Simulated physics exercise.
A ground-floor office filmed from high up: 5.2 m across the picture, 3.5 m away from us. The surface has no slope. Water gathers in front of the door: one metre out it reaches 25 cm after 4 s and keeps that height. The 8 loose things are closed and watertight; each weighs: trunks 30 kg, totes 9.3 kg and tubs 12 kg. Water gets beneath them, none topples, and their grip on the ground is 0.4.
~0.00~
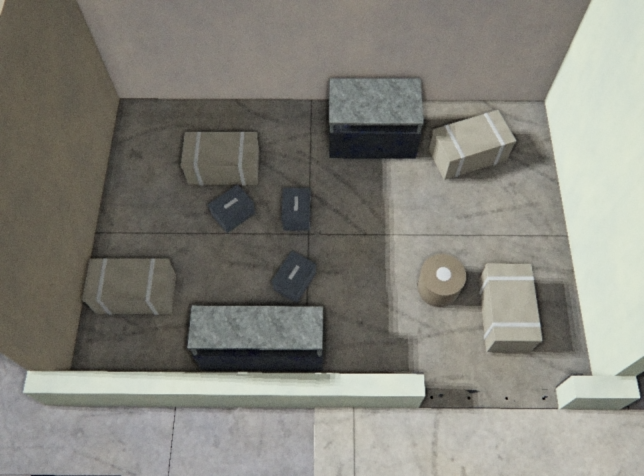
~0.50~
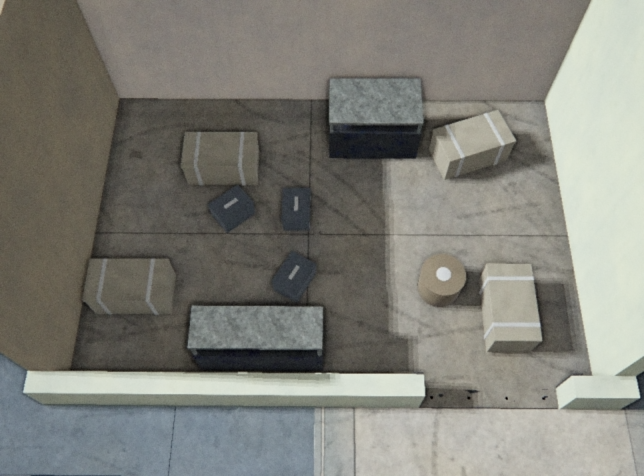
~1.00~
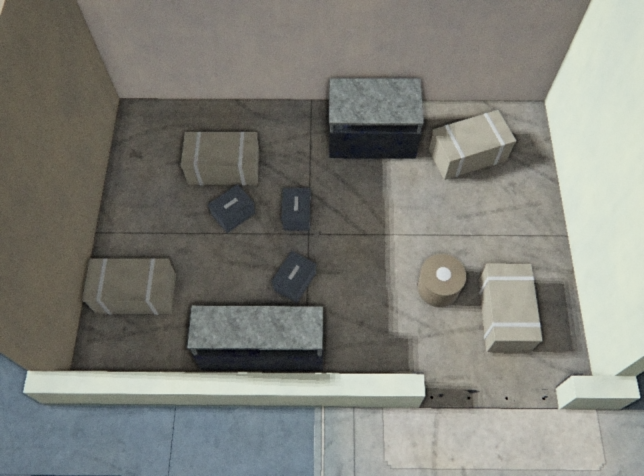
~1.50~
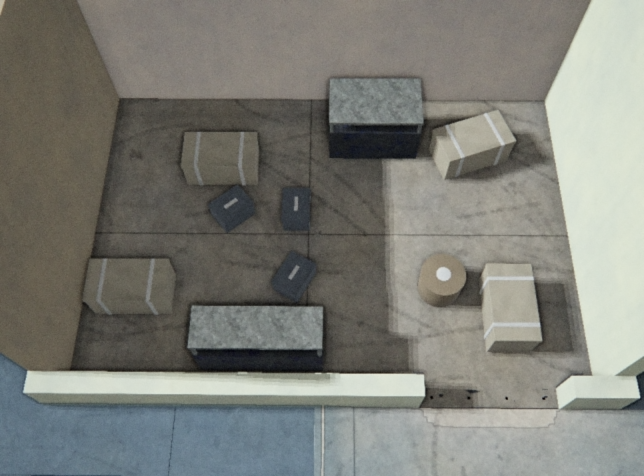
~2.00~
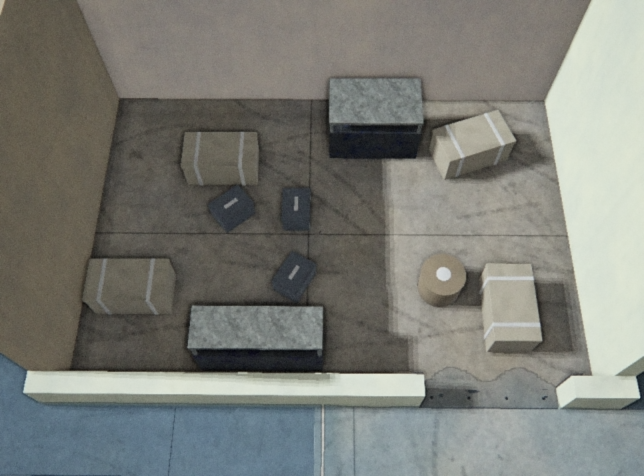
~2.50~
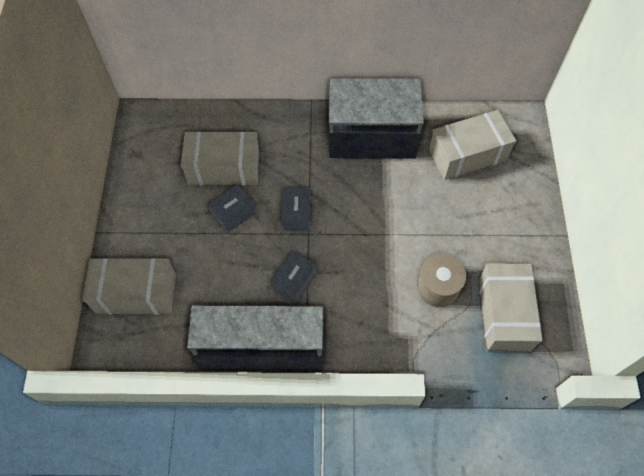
The clip opens on a high view of a room holding tan boxes, three small dark containers and two grey-topped counters, with dry ground outside. Bluish water spreads across the ground in front, then creeps through the doorway gap and onto the floor near the right-hand boxes, while every object stays still.
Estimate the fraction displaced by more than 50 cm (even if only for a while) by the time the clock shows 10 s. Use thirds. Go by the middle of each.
Share: From one to two thirds.
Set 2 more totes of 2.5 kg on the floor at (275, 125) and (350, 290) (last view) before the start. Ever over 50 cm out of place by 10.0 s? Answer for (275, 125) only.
It is over.
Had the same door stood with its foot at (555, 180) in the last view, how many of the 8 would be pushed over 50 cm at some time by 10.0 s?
Then 5.
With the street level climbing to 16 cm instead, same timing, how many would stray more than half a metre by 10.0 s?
In that case 2 of them.
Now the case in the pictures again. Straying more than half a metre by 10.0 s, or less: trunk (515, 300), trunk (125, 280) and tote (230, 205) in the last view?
In turn: Past it, less, more.
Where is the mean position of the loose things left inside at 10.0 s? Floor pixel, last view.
Around (271, 223).
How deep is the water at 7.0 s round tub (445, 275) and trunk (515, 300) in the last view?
About 10 and 18 cm.
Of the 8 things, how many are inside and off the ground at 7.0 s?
I count 3.
After 3.5 s 0 of 8 are over 50 cm from their spots; 0 afloat.
After 4.5 s 2 of 8 are over 50 cm from their spots; 0 afloat.
After 7.0 s 3 of 8 are over 50 cm from their spots; 3 afloat.
After 10.0 s 5 of 8 are over 50 cm from their spots, and 5 have been at some point; 4 afloat.
